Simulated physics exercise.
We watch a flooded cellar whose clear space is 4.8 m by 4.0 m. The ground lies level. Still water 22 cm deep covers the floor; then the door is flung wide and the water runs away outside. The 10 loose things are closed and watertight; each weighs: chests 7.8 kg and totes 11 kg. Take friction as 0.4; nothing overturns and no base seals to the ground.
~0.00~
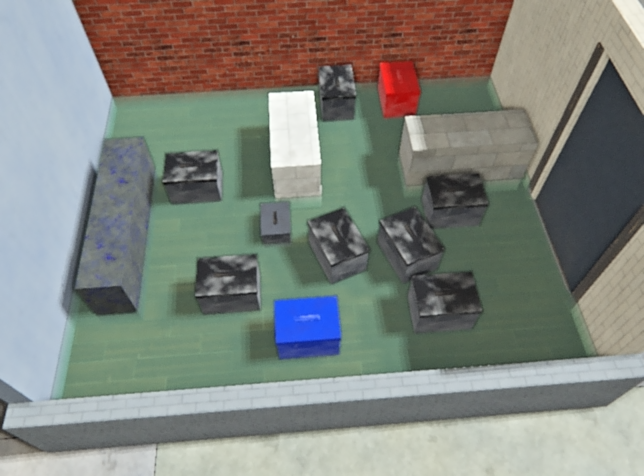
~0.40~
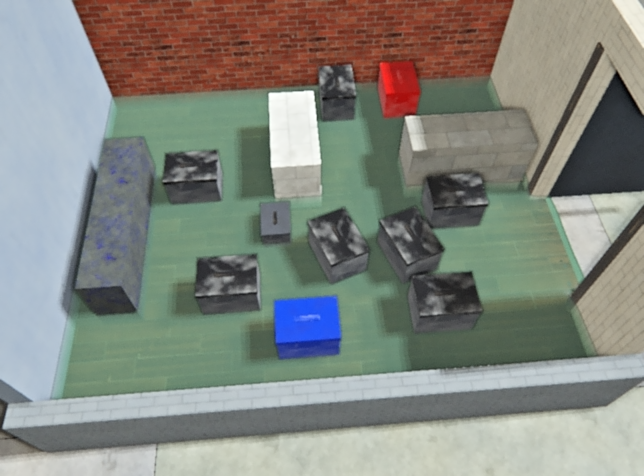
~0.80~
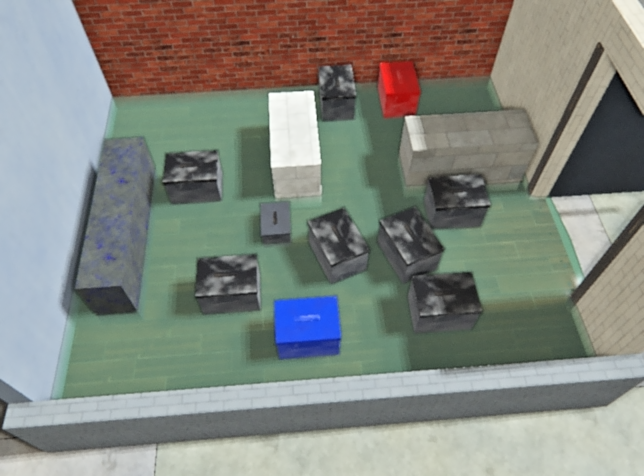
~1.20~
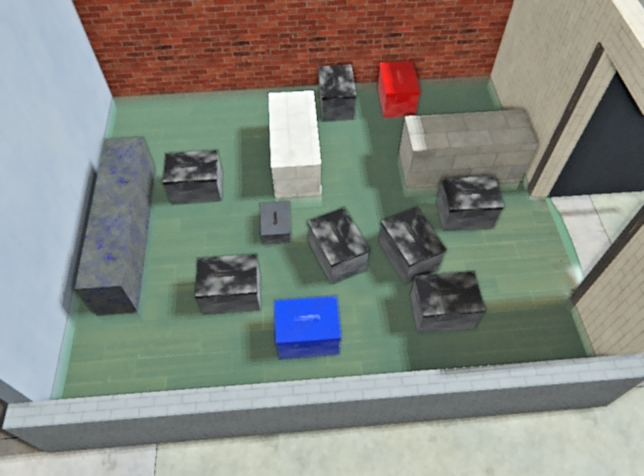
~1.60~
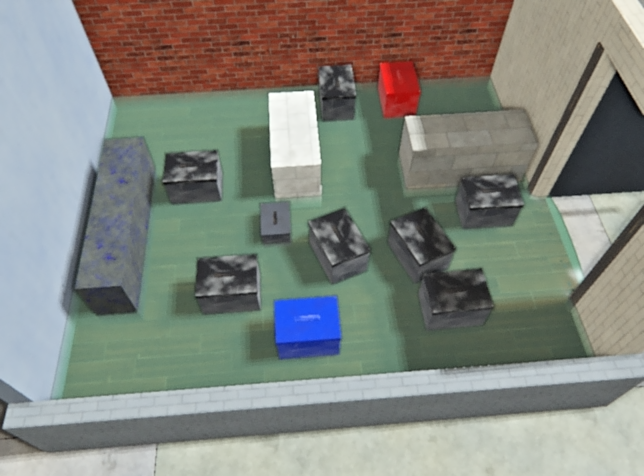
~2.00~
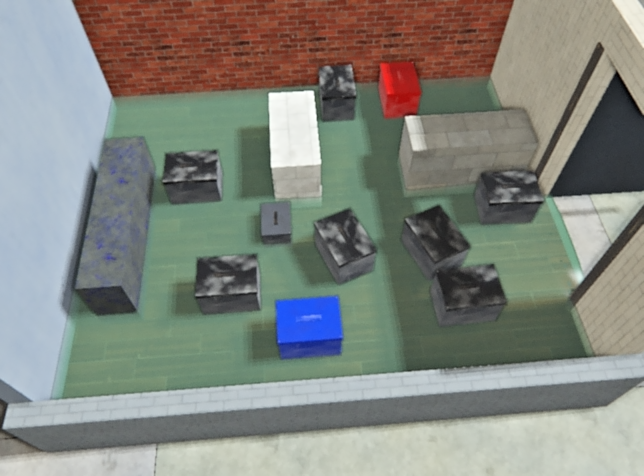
In a flooded walled cellar, a dark door on the right opened, and then several dark marbled boxes on the right side drifted slowly toward the opening while the others barely moved.
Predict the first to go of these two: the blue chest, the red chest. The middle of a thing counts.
It is the blue one that leaves first.
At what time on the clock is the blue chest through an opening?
Near 10.5 s.
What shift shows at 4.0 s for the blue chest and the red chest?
About 60 and 10 cm.
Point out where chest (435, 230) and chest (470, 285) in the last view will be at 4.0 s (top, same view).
Near (540, 221) and (553, 263).
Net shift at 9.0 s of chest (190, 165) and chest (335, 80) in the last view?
In that order: 80 cm, 120 cm.
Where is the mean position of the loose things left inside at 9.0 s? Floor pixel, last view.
Near (401, 240).
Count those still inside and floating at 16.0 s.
At that moment 2.
After 4.0 s the blue chest is near (378, 320), 0.6 m from its start, afloat; the red chest is near (398, 84), 0.1 m from its start, afloat; 1 of 10 are out; 9 afloat.
After 9.0 s the blue chest is near (548, 285), 2.2 m from its start, afloat; the red chest is near (385, 113), 0.6 m from its start, afloat; 4 of 10 are out; 6 afloat.
After 16.0 s the blue chest has gone out (at 10.4 s); the red chest is near (480, 197), 1.9 m from its start, afloat; 8 of 10 are out; 2 afloat.
After 20.0 s the blue chest has gone out (at 10.4 s); the red chest has gone out (at 18.0 s); 9 of 10 are out; 1 afloat.
